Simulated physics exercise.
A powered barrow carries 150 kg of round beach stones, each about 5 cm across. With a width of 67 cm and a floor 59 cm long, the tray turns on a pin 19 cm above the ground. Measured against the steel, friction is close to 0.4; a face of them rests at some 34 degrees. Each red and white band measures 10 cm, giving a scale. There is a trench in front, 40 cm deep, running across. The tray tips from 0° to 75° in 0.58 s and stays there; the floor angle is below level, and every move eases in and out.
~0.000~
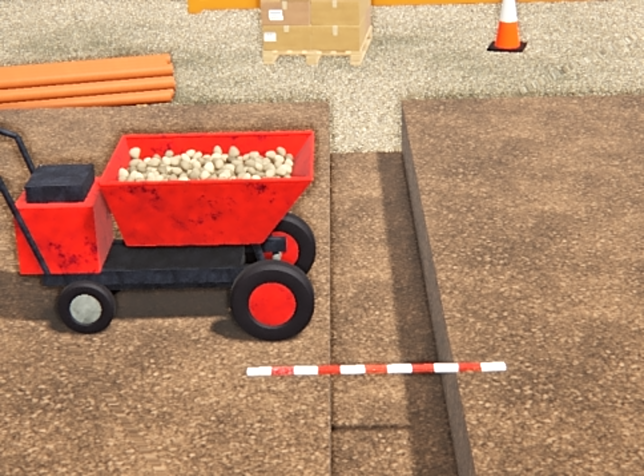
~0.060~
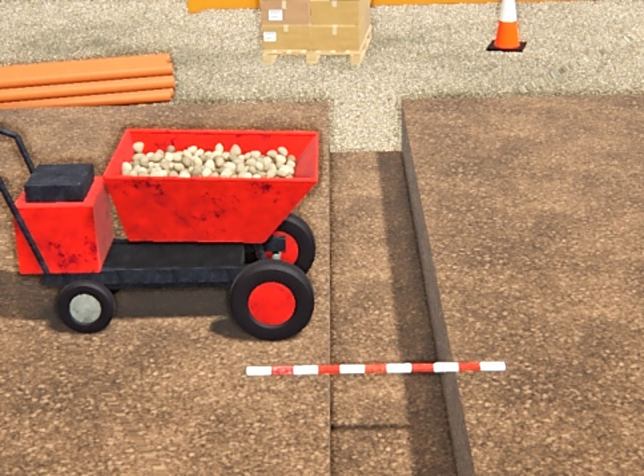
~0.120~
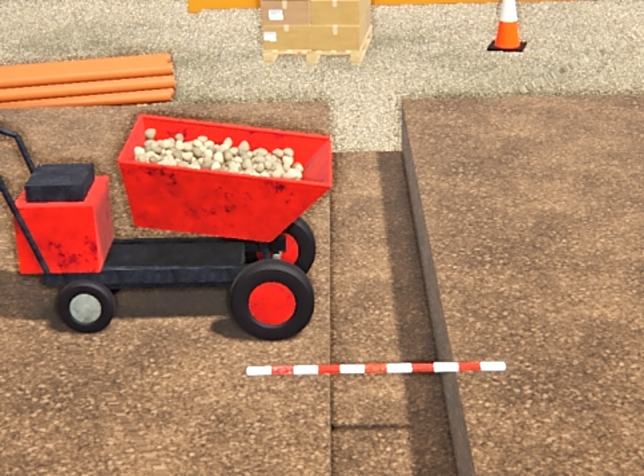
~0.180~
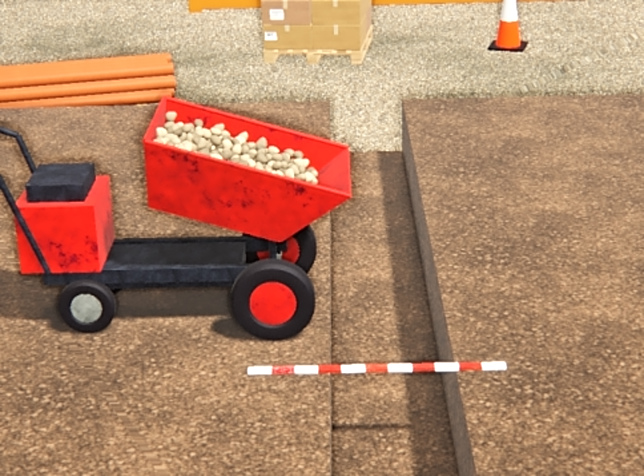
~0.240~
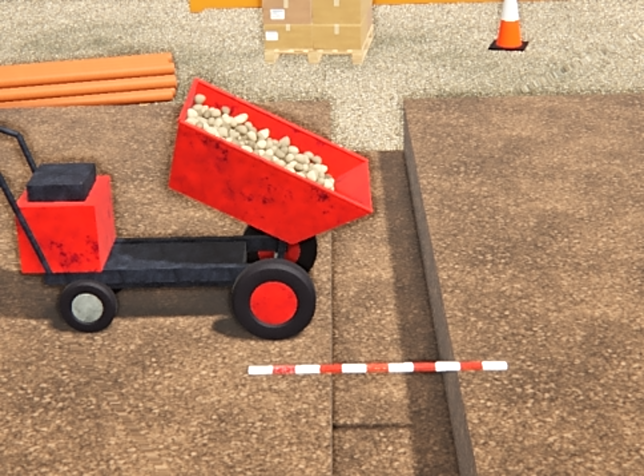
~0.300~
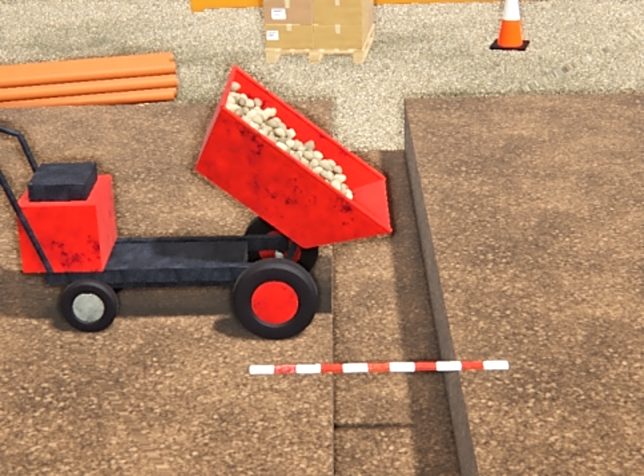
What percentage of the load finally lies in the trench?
About 29 per cent.
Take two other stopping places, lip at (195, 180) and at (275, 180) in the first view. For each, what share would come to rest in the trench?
100 and 65 %.
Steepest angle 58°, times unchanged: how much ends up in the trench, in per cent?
Roughly 30% would end there.
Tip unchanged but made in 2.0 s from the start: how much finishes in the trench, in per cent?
Estimate: About 50 %.
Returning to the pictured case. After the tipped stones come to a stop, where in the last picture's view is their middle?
I'd point to around (508, 301).
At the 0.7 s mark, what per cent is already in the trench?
By that moment, roughly 10 per cent of the load.
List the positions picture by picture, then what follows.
In the first picture, lip at (311, 180), floor tilted 0°, highest stones at (194, 162).
In the second picture, lip at (316, 181), floor tilted 2°, highest stones at (165, 161); the stones move at 0.5 m/s on average.
In the third picture, lip at (330, 186), floor tilted 8°, highest stones at (170, 148); the stones move at 1.1 m/s on average.
In the fourth picture, lip at (350, 196), floor tilted 17°, highest stones at (175, 131); the stones move at 1.6 m/s on average.
In the fifth picture, the tray is at 28°, its lip at (371, 212); the top of the load is at (200, 114); the stones move at 1.8 m/s on average.
In the sixth picture, the tray is at 39°, its lip at (390, 231); the top of the load is at (235, 101); the stones move at 1.9 m/s on average.
After 0.4 s the floor is at 63°; 100 % in the tray; the foremost stones are at (393, 253).
After 0.7 s the floor is at 75°; 57 % in the tray, 11 % in the trench, 32 % past the trench; the foremost stones are at (495, 293).
After 1.0 s the floor is at 75°; 5 % in the tray, 23 % in the trench, 72 % past the trench; the foremost stones are past the picture's edge.
After 3.0 s the floor is at 75°; 0 % in the tray, 29 % in the trench, 71 % past the trench; the foremost stones are past the picture's edge.
